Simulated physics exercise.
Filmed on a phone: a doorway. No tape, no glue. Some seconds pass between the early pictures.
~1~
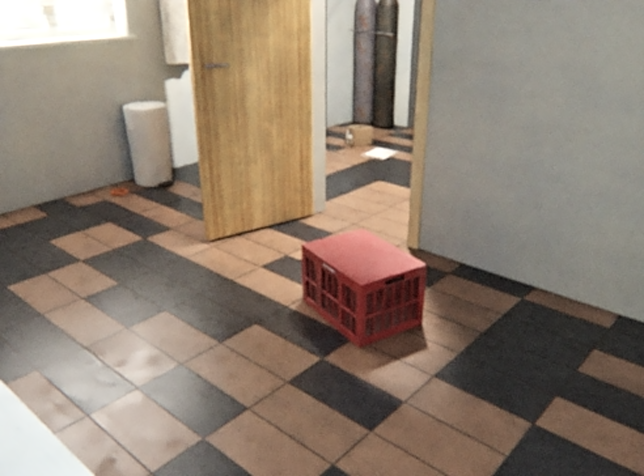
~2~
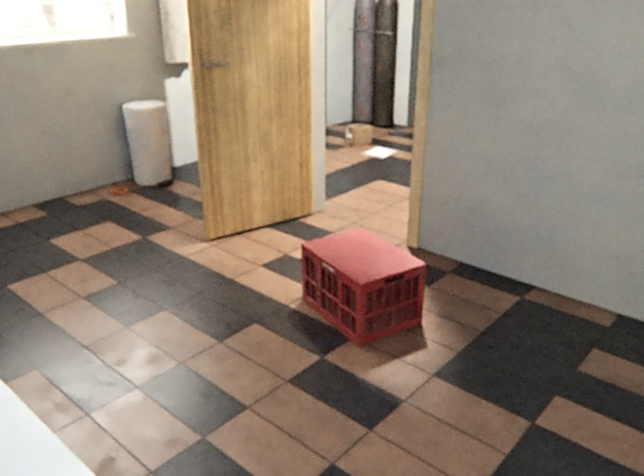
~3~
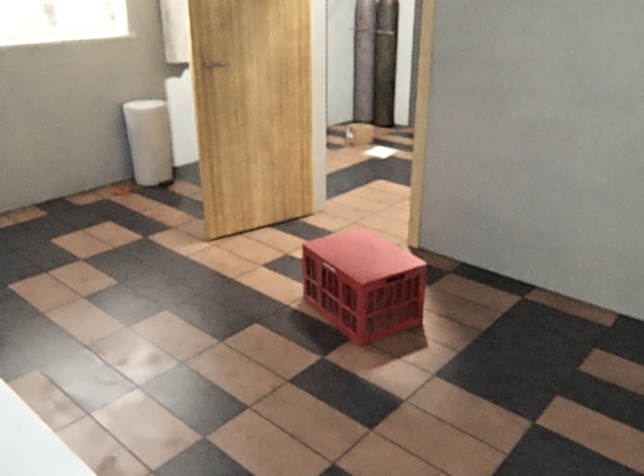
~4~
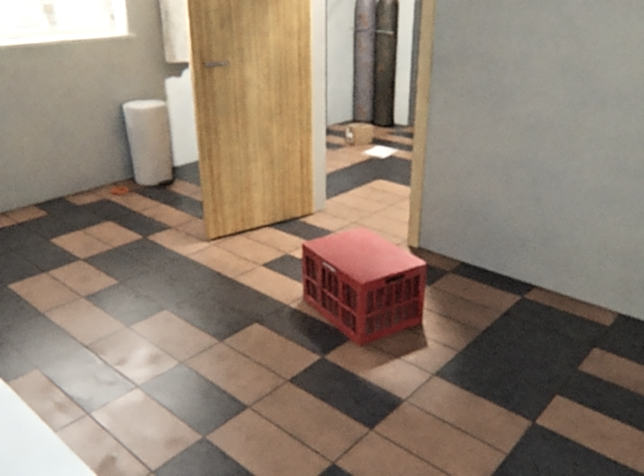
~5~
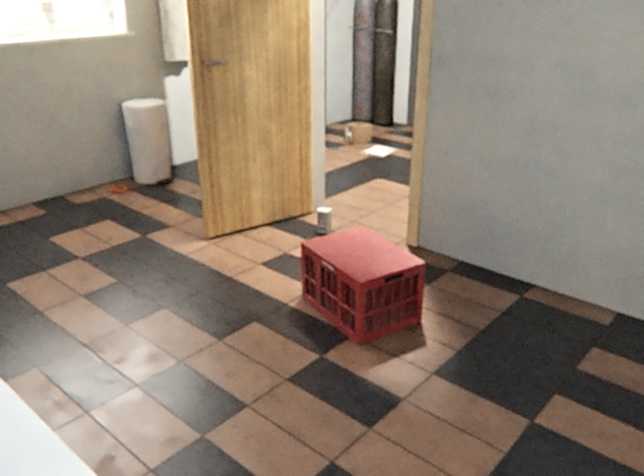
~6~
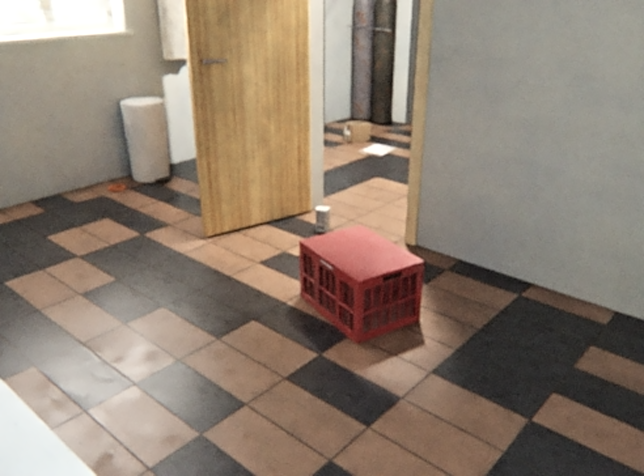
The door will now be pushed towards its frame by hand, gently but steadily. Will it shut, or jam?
Here the door reaches the frame.
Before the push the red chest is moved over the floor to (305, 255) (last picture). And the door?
Then it is blocked.
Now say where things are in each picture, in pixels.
Door wide open and still; red chest (361, 284), in the first picture.
Door wide open and still; red chest (361, 283), in the second picture.
Door wide open and still; red chest (362, 282), in the third picture.
Door wide open and still; red chest (361, 282), in the fourth picture.
Door wide open and still; red chest (360, 281), in the fifth picture.
Door wide open and still; white carton (323, 219); red chest (359, 280), in the sixth picture.
Then, 0.80 s past the last view, door at 73°.
Then, 1.50 s past the last view, door at 32°; white carton displaced about its own width near (332, 218).
Then, 1.90 s past the last view, door at 10°; white carton displaced well along near (350, 215).
Finally, door at 0°; moved from the start, white carton; red chest still in place. Final places as the last picture's camera would see them, white carton near (358, 211).
